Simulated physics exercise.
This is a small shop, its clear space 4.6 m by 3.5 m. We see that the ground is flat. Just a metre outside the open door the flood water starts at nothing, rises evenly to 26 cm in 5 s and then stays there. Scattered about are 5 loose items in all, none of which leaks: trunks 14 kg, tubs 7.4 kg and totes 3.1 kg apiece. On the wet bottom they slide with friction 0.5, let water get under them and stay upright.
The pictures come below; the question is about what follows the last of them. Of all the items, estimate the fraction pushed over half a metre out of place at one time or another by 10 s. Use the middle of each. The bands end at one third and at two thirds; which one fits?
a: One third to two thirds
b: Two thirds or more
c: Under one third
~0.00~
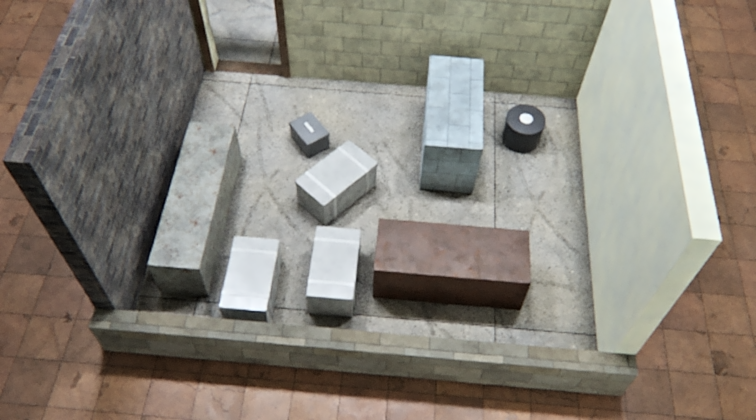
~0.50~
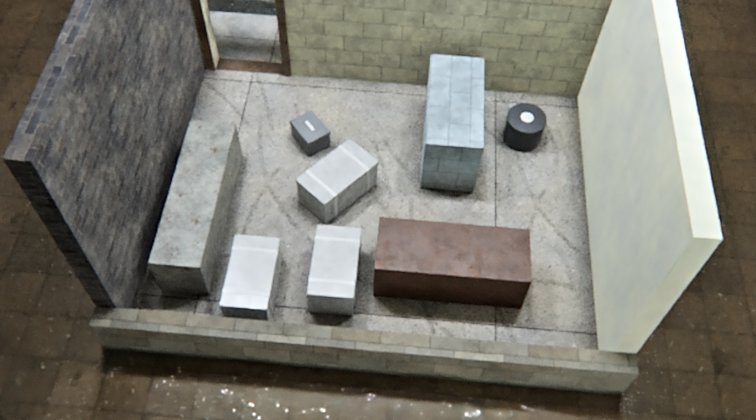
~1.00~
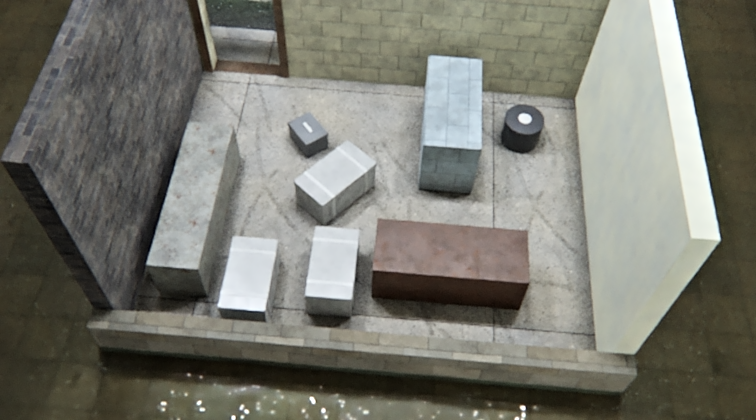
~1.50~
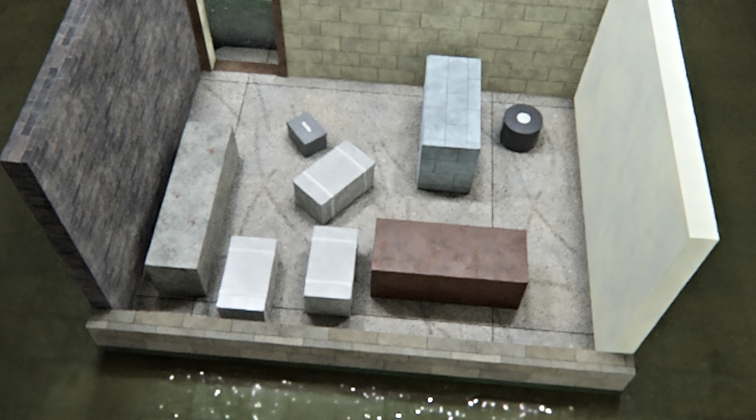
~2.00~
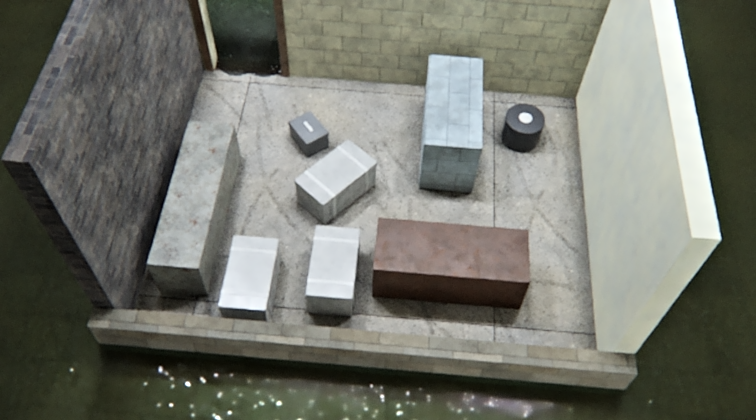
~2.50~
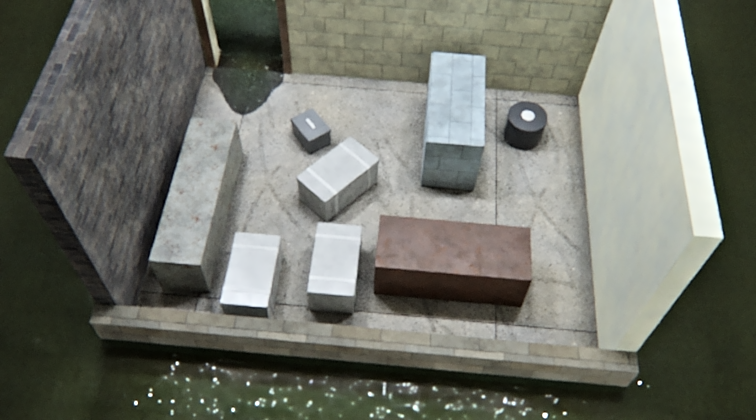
Answer: B.
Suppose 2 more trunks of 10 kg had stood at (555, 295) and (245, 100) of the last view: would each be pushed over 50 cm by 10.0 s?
Note: Item 1 below threshold; item 2 above threshold.
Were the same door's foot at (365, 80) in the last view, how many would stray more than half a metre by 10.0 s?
Then the count would be 2.
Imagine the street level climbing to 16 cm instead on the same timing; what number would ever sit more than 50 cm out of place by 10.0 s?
I count 2 of them in that case.
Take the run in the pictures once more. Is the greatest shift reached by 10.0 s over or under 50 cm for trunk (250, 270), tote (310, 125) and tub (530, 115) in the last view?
Result, in turn: Exceeded / exceeded / stayed within.
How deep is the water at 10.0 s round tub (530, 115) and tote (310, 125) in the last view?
First about 4 cm, second about 6 cm.
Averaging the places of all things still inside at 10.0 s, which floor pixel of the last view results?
Near (423, 186).
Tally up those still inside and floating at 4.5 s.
It comes to 0 of them.
After 3.5 s 0 of 5 are over 50 cm from their spots; 0 afloat.
After 4.5 s 0 of 5 are over 50 cm from their spots; 0 afloat.
After 7.0 s 2 of 5 are over 50 cm from their spots; 2 afloat.
After 10.0 s 3 of 5 are over 50 cm from their spots, and 4 have been at some point; 4 afloat.
